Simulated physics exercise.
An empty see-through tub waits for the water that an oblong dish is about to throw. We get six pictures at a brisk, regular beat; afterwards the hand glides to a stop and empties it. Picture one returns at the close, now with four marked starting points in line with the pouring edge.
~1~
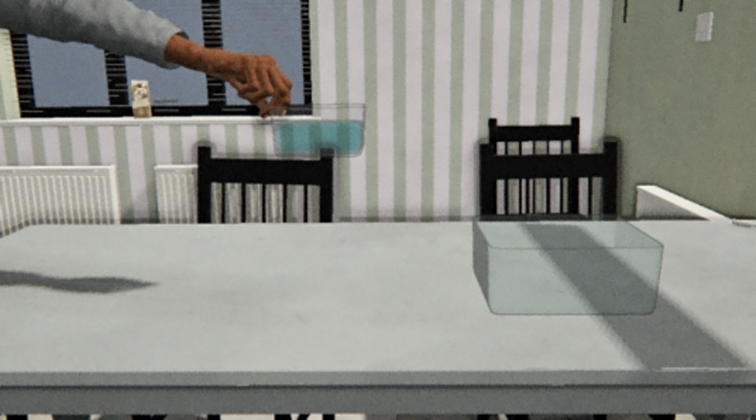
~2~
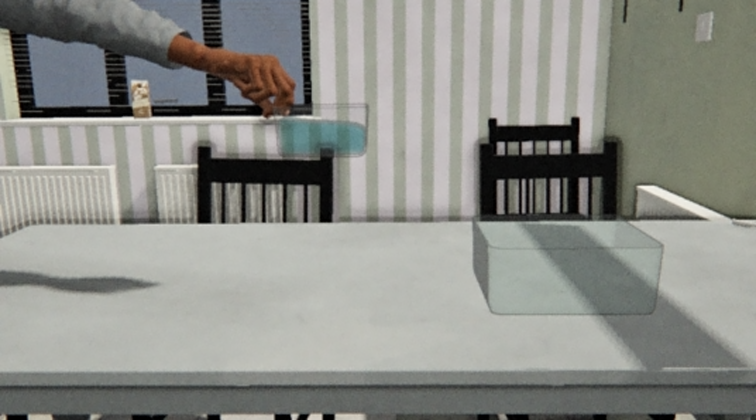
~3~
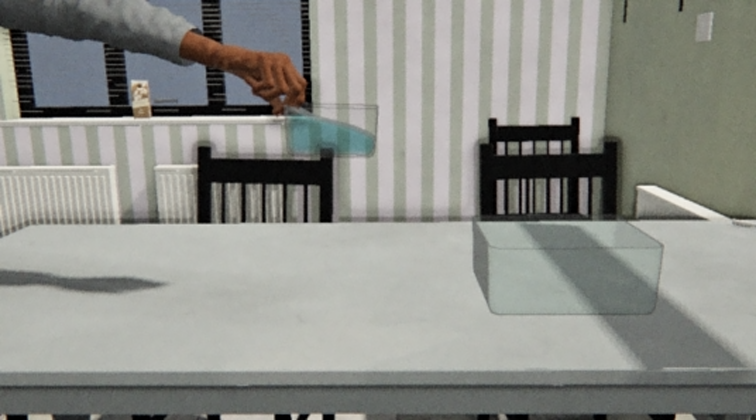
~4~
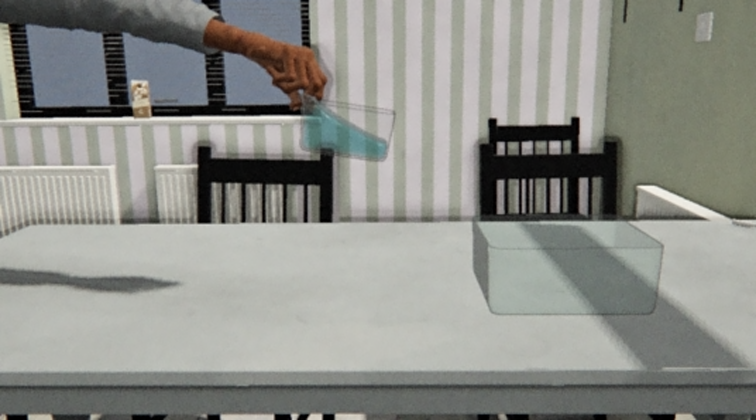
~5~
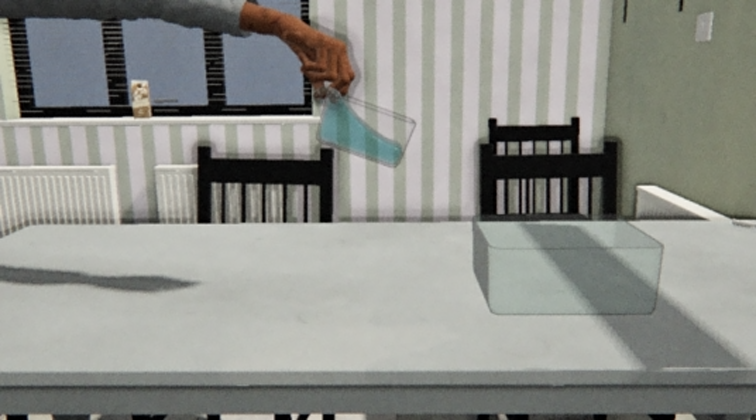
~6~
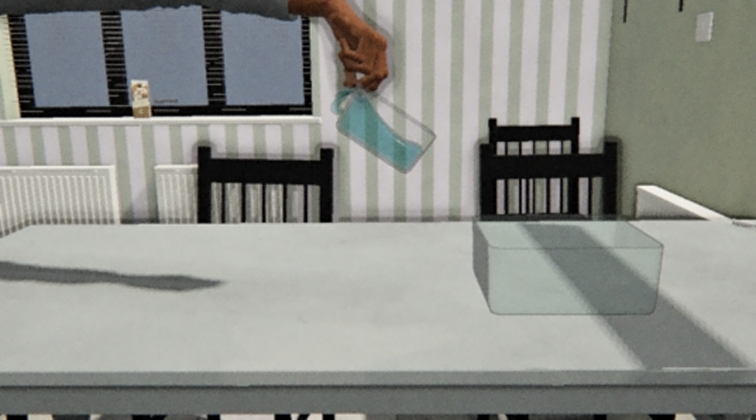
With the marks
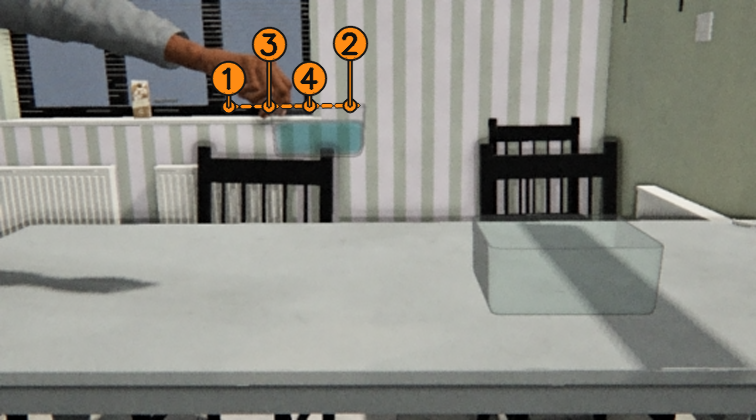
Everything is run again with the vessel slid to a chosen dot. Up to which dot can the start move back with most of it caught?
The answer is spot 4.
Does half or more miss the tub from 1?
Yes.
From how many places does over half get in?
Two.
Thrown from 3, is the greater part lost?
Yes, it does.
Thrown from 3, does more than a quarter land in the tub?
Yes, clearly.
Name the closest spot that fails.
The answer is 3.
In orange, 1 at (228, 106); 2 at (350, 105); 3 at (269, 106); 4 at (309, 106).
For spot 1, about 2 % lands in the tub, 95 % falls short and 3 % goes beside or beyond.
For spot 2, about 77 % lands in the tub, 19 % falls short and 5 % goes beside or beyond.
For spot 3, about 35 % lands in the tub, 57 % falls short and 8 % goes beside or beyond.
For spot 4, about 65 % lands in the tub, 23 % falls short and 12 % goes beside or beyond.
